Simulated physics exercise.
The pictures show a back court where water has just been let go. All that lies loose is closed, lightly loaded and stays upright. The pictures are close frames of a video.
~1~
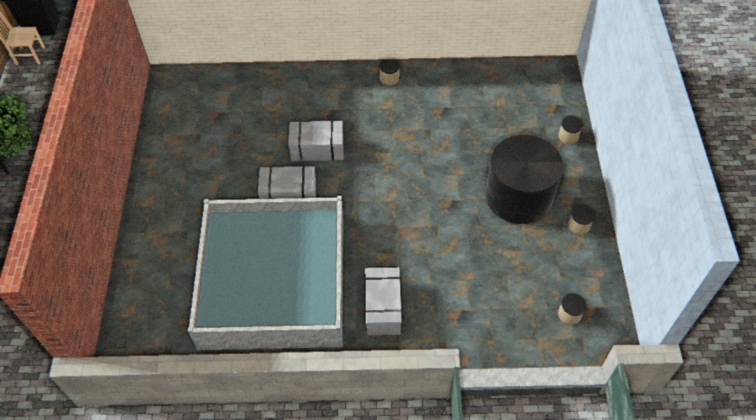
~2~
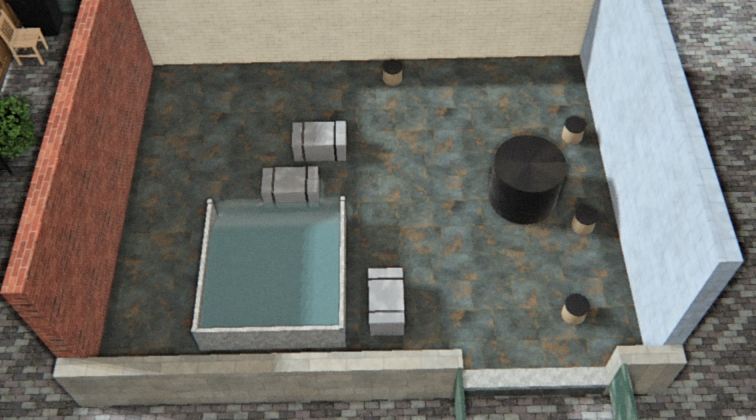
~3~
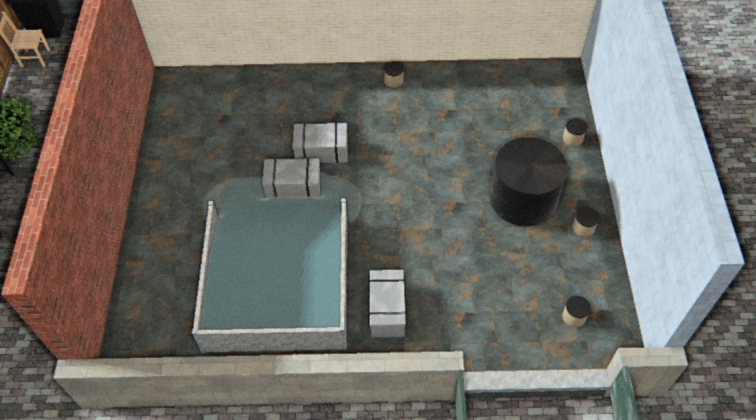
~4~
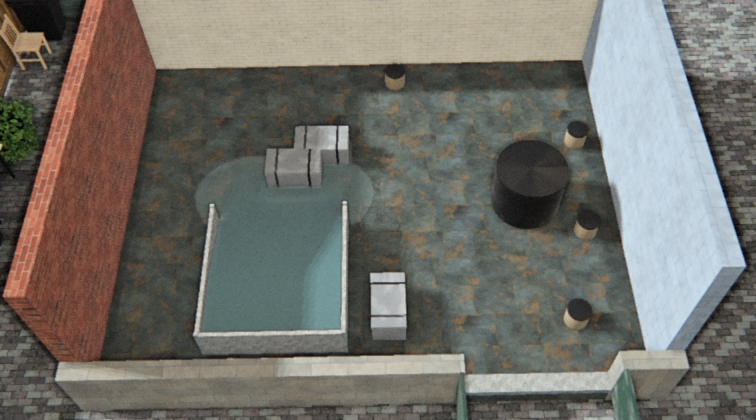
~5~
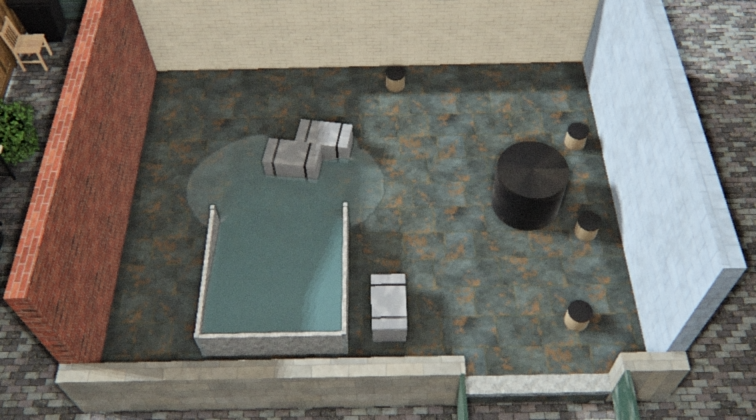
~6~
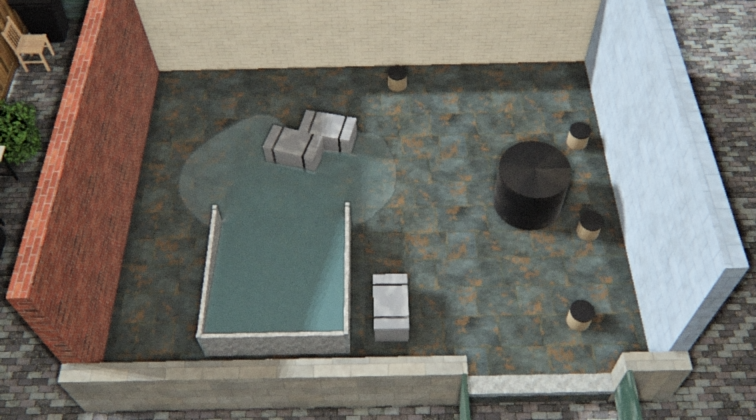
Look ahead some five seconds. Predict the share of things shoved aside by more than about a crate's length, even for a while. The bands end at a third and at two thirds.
It is from one to two thirds.
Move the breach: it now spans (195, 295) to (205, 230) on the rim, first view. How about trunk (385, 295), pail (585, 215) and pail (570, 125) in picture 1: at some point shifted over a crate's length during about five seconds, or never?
As listed: Under that, under that, not that far.
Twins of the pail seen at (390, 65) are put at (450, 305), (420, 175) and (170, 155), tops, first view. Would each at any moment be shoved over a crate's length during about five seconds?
One after the other: Under that, no, shifted that much.
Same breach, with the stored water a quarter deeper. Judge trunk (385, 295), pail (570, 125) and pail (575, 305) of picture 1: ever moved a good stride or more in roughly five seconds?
In turn: Less than that, moved that far, short of that.
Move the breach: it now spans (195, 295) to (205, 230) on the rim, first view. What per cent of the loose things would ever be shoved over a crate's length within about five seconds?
I make it 10 per cent.
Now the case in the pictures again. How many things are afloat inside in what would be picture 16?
I count 2.
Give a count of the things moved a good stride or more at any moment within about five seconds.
The number is 4.
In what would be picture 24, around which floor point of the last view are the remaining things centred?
Roughly at (481, 178).
A moment on, 2 of 7 are well off their spots; 0 afloat.
Next, 2 of 7 are well off their spots; 2 afloat.
Later, 3 of 7 are well off their spots; 3 afloat.
In the end, 4 of 7 are well off their spots, and 4 have been at some point; 3 afloat.
